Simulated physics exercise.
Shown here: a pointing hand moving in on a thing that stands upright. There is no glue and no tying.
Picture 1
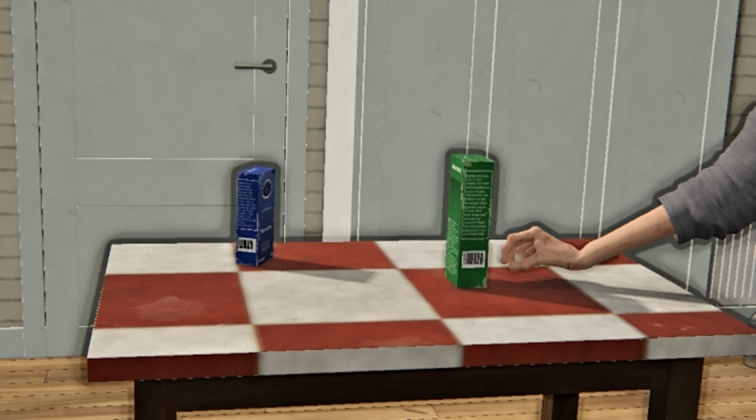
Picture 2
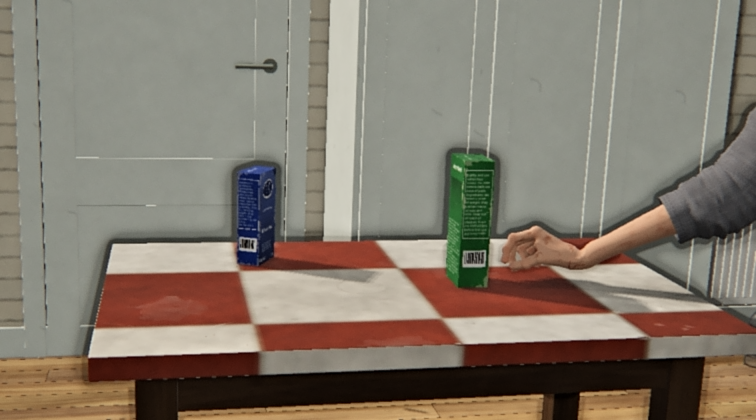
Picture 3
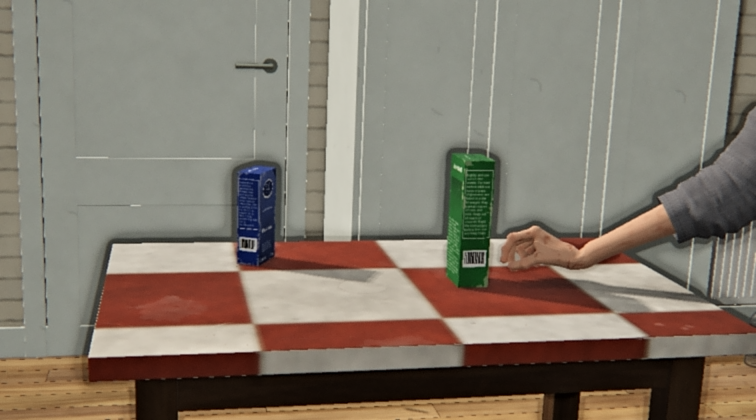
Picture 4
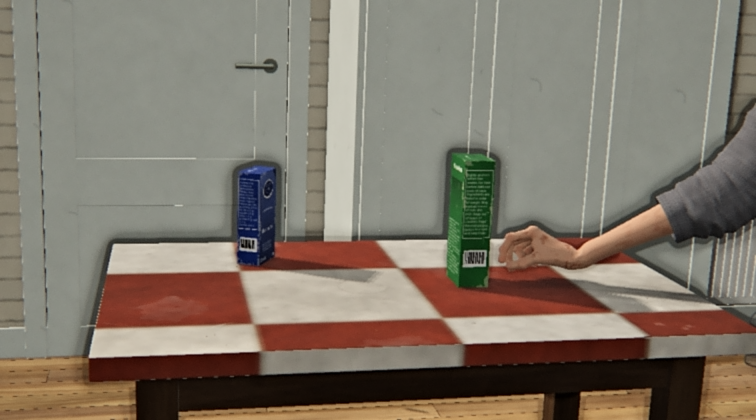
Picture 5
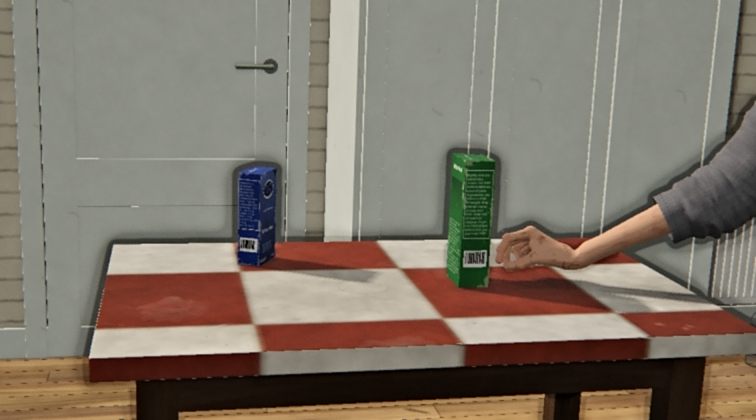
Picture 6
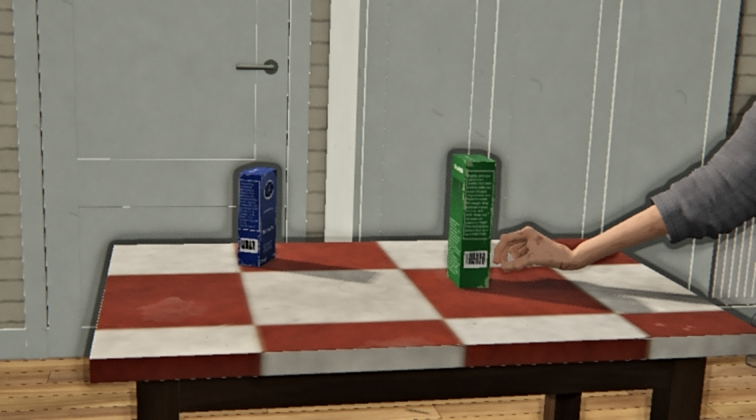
In a room with a grey door, a blue carton and a taller green carton stand apart on a red-and-white checked table. A hand reaches in from the right beside the green carton and edges very slightly closer to it, while both cartons stay in place.
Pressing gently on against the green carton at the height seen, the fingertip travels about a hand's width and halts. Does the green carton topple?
No.
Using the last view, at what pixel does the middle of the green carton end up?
End position, last frame: About (406, 221).
Then, 0.50 s after the last picture, green carton slid a little near (461, 221).
Then, 0.90 s after the last picture, green carton slid about its own width near (442, 221).
Then, 1.30 s after the last picture, green carton slid about its own width near (422, 222).
Then, 1.60 s after the last picture, green carton slid about its own width near (408, 221).
At rest, moved from the start, green carton. Seen from the same camera at the end, green carton near (406, 222).
